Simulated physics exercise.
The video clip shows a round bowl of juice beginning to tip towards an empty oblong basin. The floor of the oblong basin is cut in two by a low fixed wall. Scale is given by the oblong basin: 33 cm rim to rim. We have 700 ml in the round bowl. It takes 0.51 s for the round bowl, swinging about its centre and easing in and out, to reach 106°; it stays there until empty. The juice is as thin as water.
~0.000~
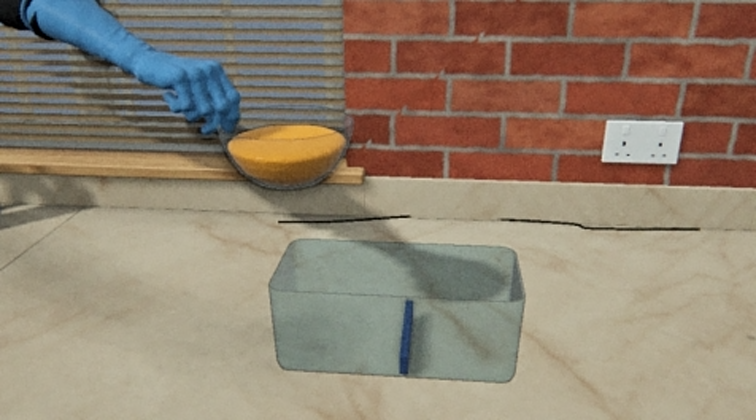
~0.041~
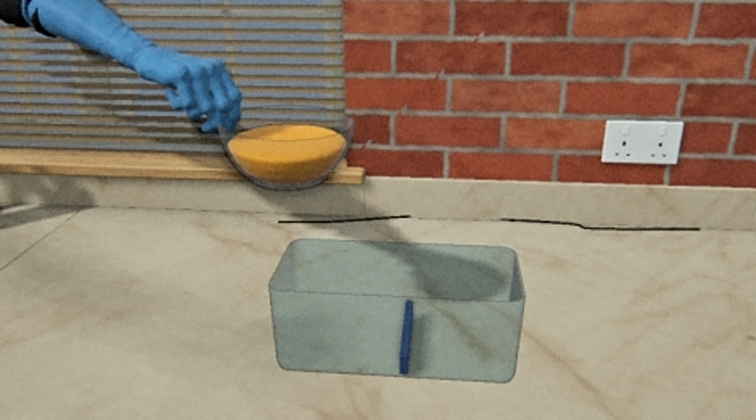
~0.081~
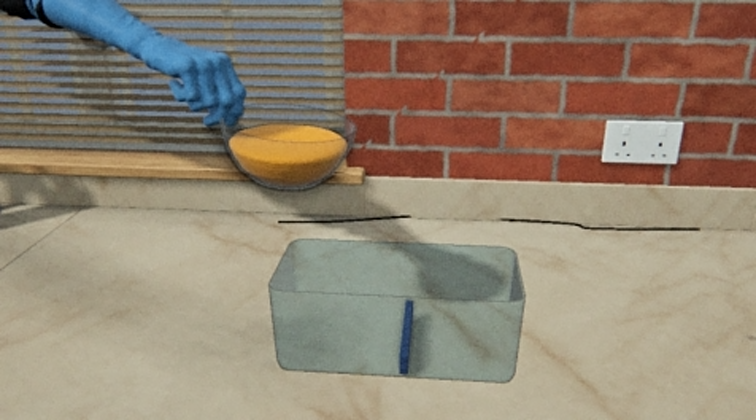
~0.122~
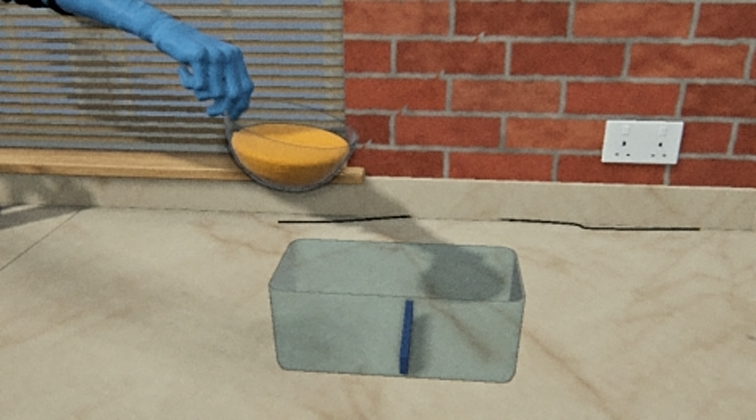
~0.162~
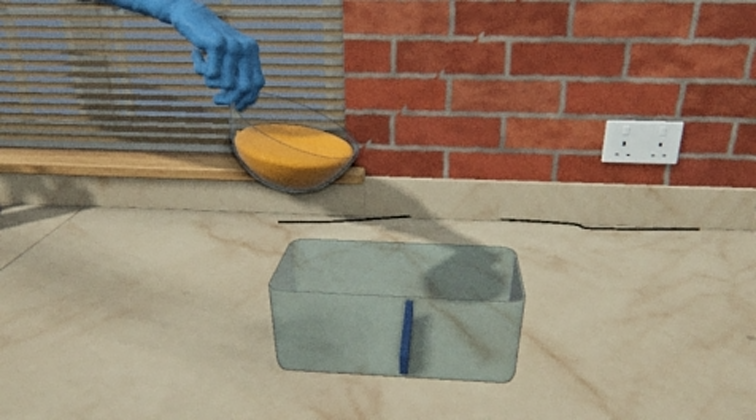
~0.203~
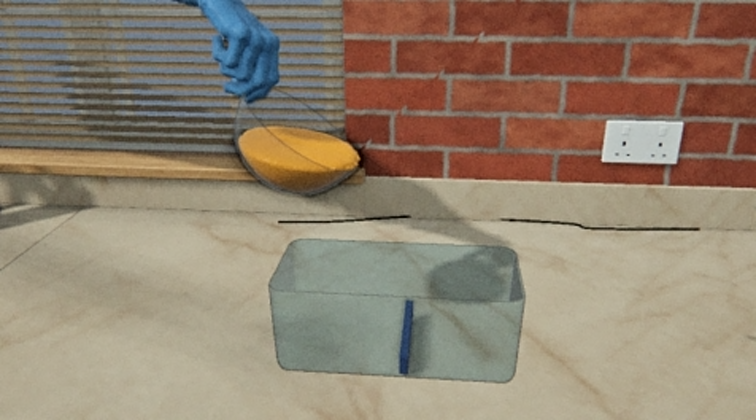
On a marble counter by a brick wall, a blue-gloved hand held a clear round bowl of orange juice behind an empty oblong basin, then moved right and tilted the bowl steadily rightward.
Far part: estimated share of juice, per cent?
31 per cent.
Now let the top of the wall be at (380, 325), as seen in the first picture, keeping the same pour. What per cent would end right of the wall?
Then it comes to around 55 per cent.
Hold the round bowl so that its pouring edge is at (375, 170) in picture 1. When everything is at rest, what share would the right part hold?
In that case roughly 45 per cent.
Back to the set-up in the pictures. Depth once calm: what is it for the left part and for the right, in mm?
Depths at rest: Left around 16 mm, right around 10 mm.
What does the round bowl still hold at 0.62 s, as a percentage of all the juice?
Around 0 percent of it.
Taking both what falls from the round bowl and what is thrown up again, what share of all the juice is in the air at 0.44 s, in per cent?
Some 52 per cent.
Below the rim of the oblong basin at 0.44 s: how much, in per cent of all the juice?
About 40 per cent.
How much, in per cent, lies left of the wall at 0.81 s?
60 %.
By 0.44 s the tilt is 102° and 7 per cent is still to pour, 37 is left of the wall and 3 right of it.
By 0.62 s the tilt is 106° and 0 per cent is still to pour, 74 is left of the wall and 21 right of it.
By 0.81 s the tilt is 106° and 0 per cent is still to pour, 59 is left of the wall and 29 right of it.
By 1.01 s the tilt is 106° and 0 per cent is still to pour, 60 is left of the wall and 31 right of it.
At rest 60 per cent lies left of the wall, 31 right of it and 9 outside.
